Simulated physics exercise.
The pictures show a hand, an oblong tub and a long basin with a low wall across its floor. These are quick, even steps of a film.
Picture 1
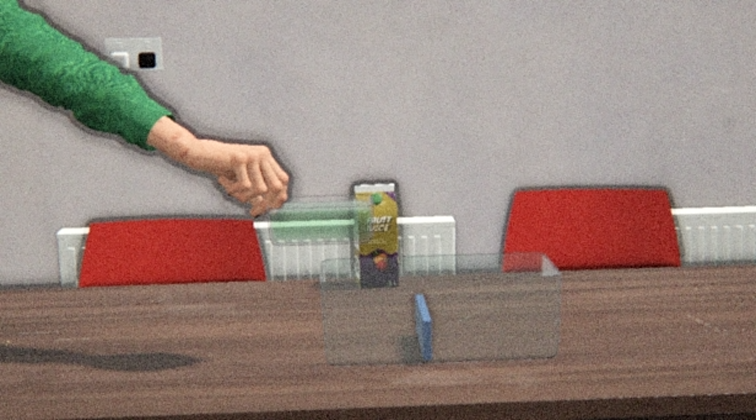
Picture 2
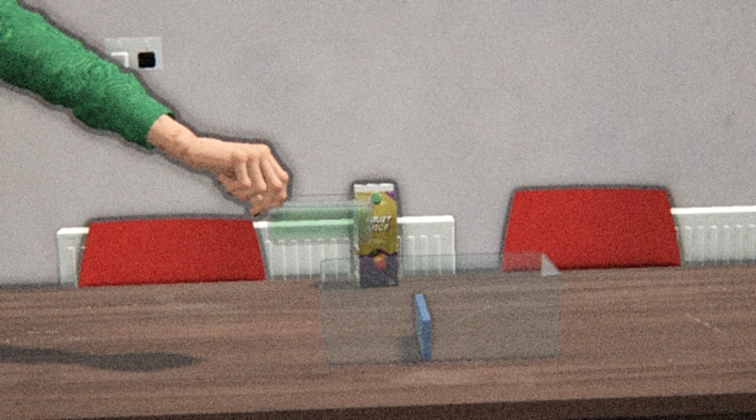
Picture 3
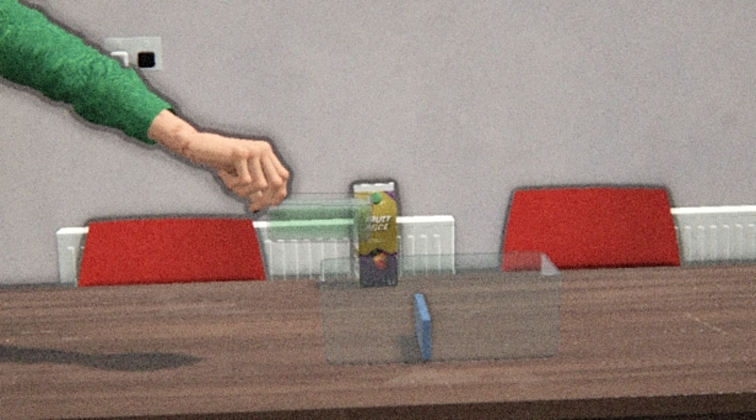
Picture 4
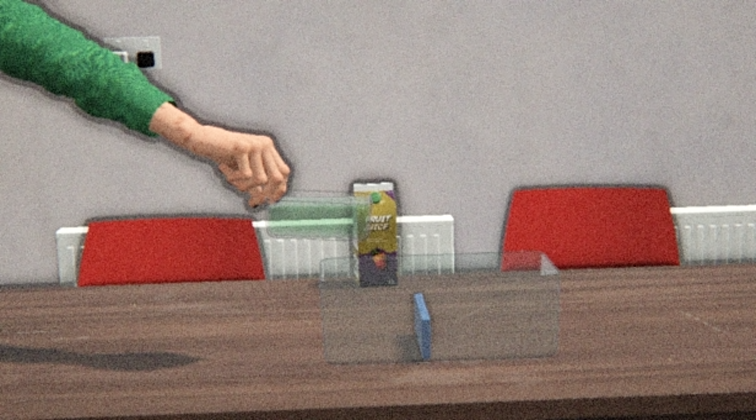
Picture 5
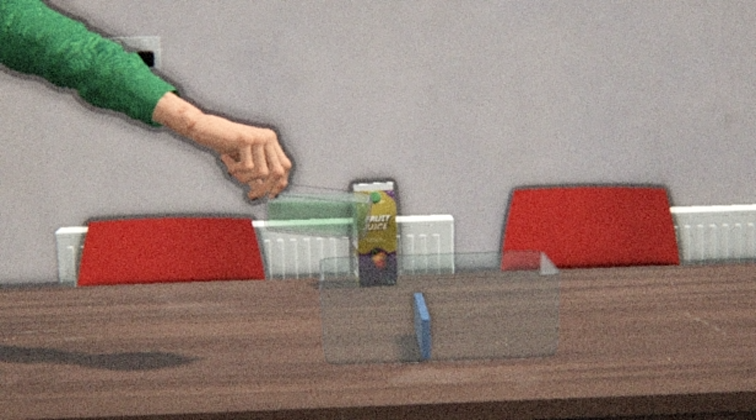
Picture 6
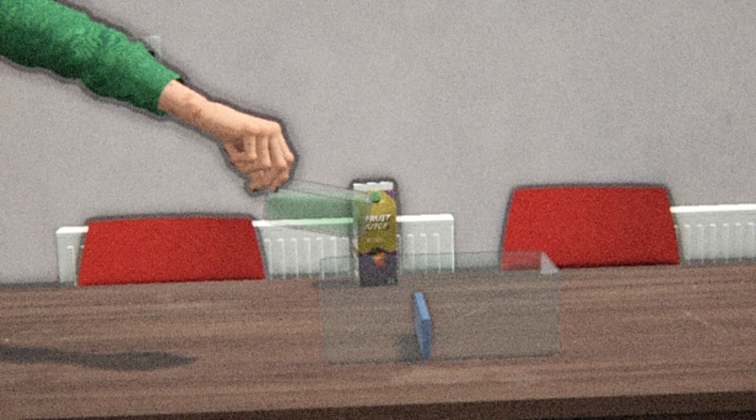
The video shows a green-sleeved arm holding a clear oblong tub of greenish liquid above a wooden table, left of a long transparent basin with a low blue wall. The hand rises slightly, gradually tilting the tub down toward the right.
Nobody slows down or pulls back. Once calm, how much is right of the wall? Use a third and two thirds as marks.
In the end over two thirds is right of the wall.
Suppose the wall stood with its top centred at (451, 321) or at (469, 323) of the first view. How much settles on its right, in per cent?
Near 60 % and 25 %.
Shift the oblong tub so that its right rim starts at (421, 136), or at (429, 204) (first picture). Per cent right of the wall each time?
First some 85, then 95 per cent.
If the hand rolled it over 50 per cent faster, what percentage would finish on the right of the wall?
Roughly 80 in a hundred.
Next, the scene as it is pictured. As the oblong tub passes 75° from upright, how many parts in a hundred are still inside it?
Close to 30 per cent.
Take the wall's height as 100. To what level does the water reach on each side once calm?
Some 10 per cent left and 30 right.
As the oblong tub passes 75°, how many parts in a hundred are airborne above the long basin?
About 50 per cent.
A moment on, the oblong tub is tipped on its side and 30 per cent is still to pour, 5 is left of the wall and 13 right of it.
Next, the oblong tub is tipped right over and 2 per cent is still to pour, 8 is left of the wall and 84 right of it.
Then the oblong tub is tipped right over and 0 per cent is still to pour, 15 is left of the wall and 84 right of it.
Later the oblong tub is tipped right over and 0 per cent is still to pour, 15 is left of the wall and 84 right of it.
At rest 15 per cent lies left of the wall, 84 right of it and 1 outside.
